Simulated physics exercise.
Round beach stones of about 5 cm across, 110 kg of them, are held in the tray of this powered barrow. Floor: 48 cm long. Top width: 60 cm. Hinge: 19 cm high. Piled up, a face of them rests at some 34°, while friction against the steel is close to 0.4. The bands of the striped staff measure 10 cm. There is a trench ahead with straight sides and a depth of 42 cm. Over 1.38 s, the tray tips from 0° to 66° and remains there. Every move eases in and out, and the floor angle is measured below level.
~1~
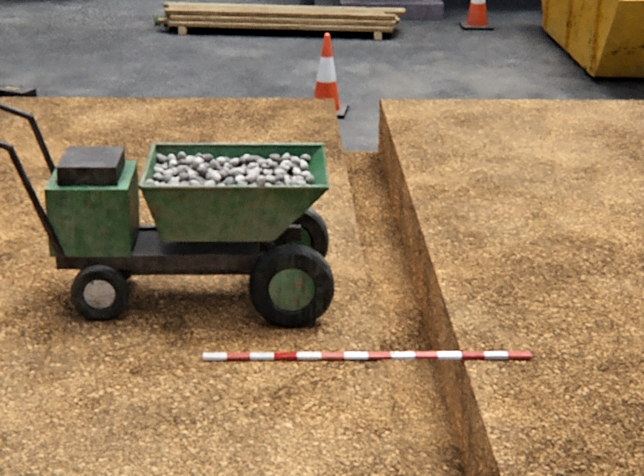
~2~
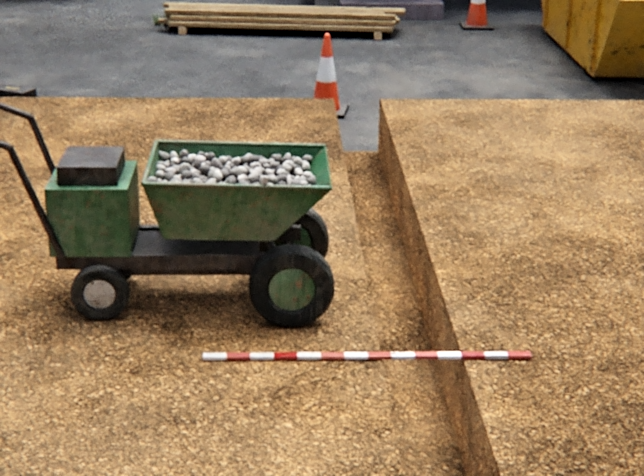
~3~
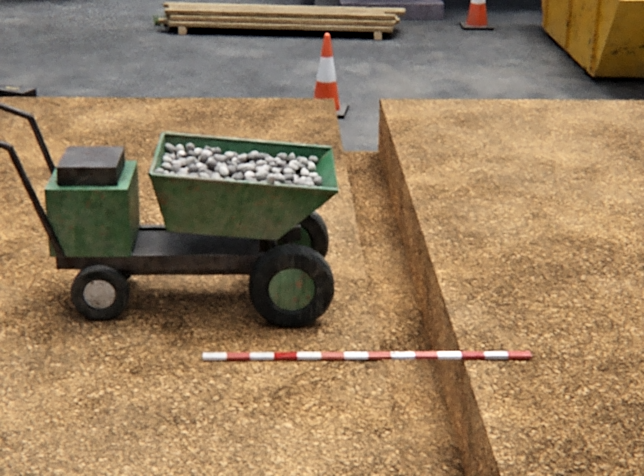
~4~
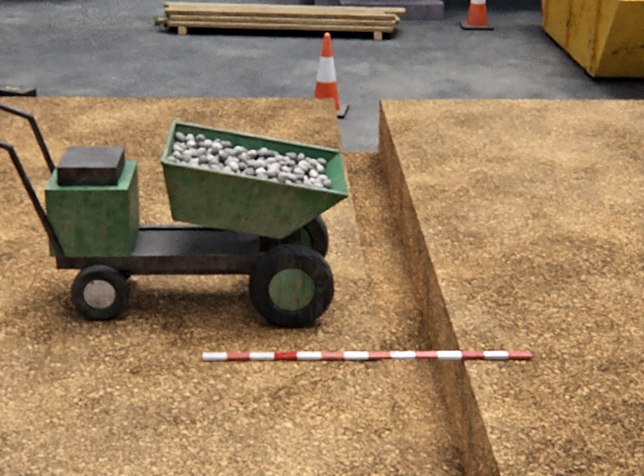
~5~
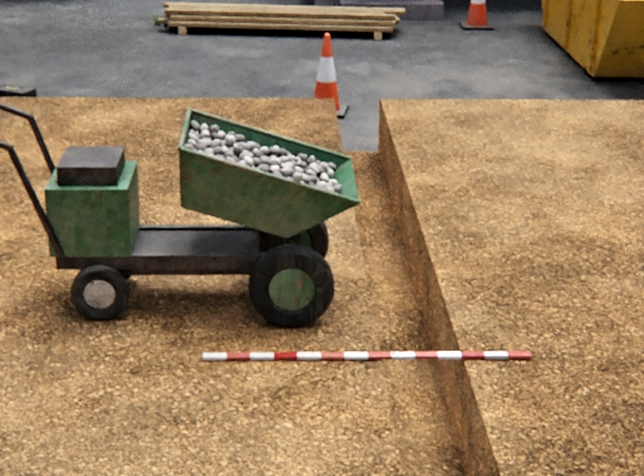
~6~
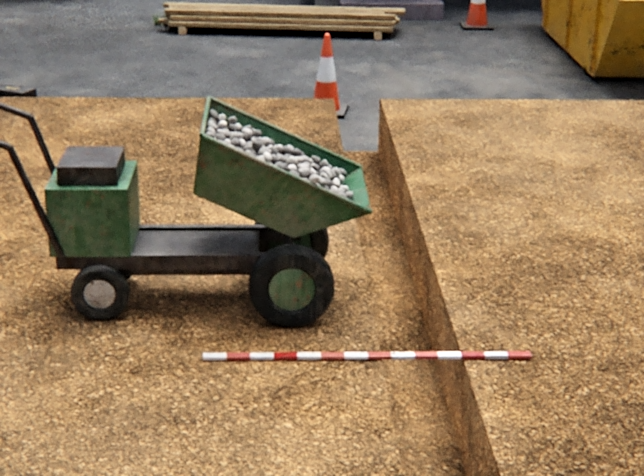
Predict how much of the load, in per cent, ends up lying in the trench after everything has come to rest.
Roughly 60 per cent of it.
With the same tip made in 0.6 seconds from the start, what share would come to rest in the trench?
Then some 40 per cent would.
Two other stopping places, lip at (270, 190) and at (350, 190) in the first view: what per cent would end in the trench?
Roughly 100 in a hundred, then 40 in a hundred.
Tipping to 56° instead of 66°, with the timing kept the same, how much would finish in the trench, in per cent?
Around 65 per cent would finish in the trench.
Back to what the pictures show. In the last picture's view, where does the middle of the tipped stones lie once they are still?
Middle at around (432, 358), I'd say.
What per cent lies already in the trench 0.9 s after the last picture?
By then, around 30 percent.
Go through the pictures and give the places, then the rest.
In the first picture, the tray is at 0°, its lip at (329, 188); the top of the load is at (249, 165).
In the second picture, the tray is at 1°, its lip at (331, 189); the top of the load is at (210, 161).
In the third picture, the tray is at 5°, its lip at (338, 191); the top of the load is at (193, 156).
In the fourth picture, lip at (348, 196), floor tilted 10°, highest stones at (194, 147).
In the fifth picture, the tray is at 17°, its lip at (360, 203); the top of the load is at (203, 135).
In the sixth picture, the tray is at 25°, its lip at (371, 212); the top of the load is at (217, 123).
Then, 0.4 s after the last picture the floor is at 55°, 99 % in the tray, 1 % in the trench; the foremost stones are at (408, 242).
Then, 0.9 s after the last picture the floor is at 66°, 49 % in the tray, 29 % in the trench, 22 % past the trench; the foremost stones are at (516, 298).
Then, 1.2 s after the last picture the floor is at 66°, 19 % in the tray, 42 % in the trench, 39 % past the trench; the foremost stones are at (618, 291).
Then, 3.2 s after the last picture the floor is at 66°, 0 % in the tray, 60 % in the trench, 40 % past the trench; the foremost stones are past the picture's edge.
